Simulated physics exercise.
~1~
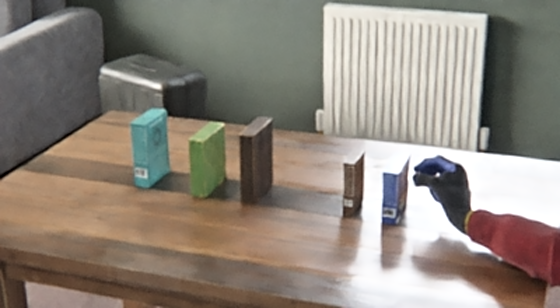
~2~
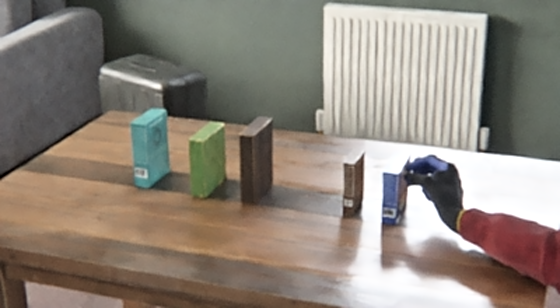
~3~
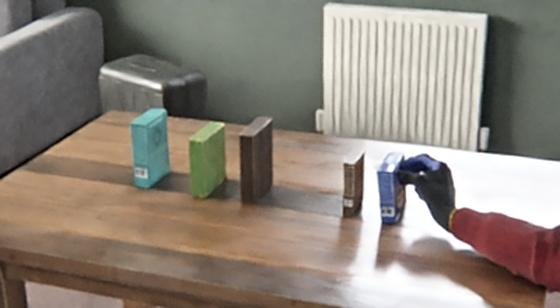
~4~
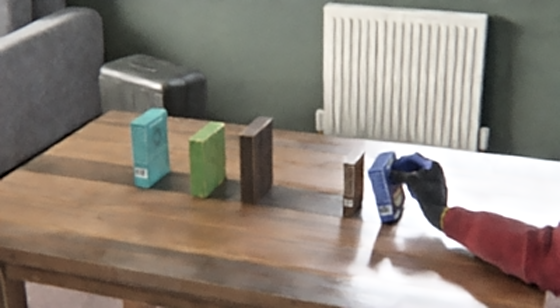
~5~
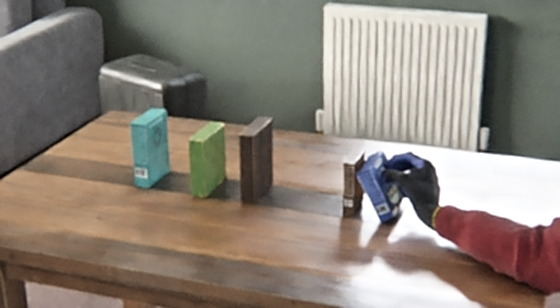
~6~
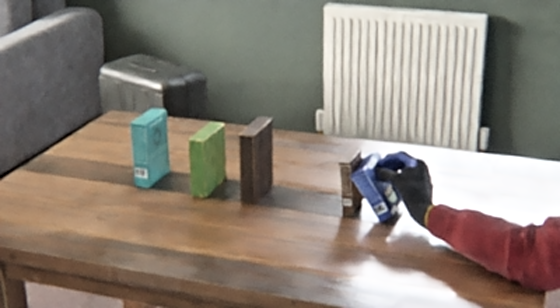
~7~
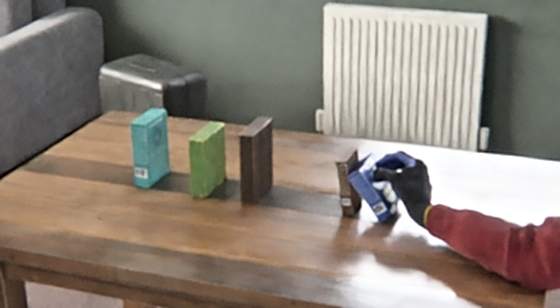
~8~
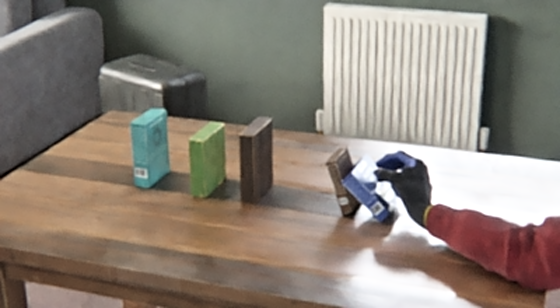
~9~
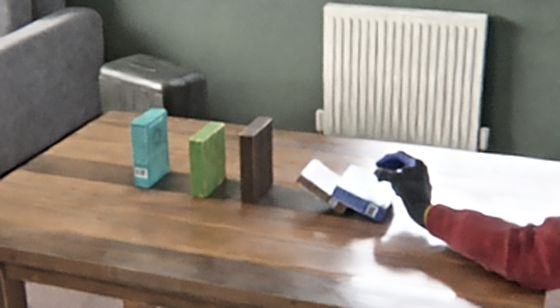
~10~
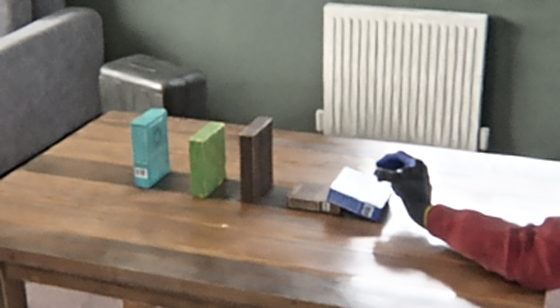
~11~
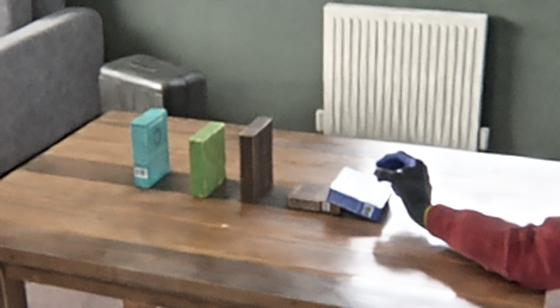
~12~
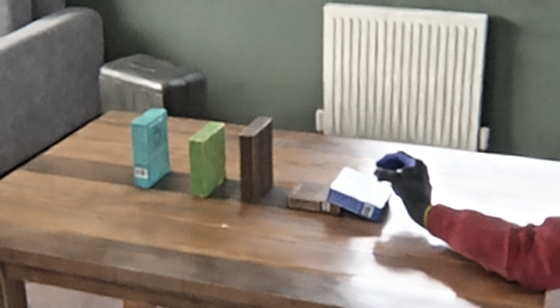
A wooden table stands in a room with a white radiator on a dark green wall and a grey sofa at the left, seen from slightly above. Turquoise, green and dark brown blocks stand on the left of the table, with a small brown packet and a blue packet upright farther right. A dark-gloved hand in a red sleeve reaches in from the right and tips the blue packet leftward. It leans into the brown packet, which tilts and topples left as the hand stops. The brown packet ends flat, the blue one resting partly on it, while the other three remain standing.
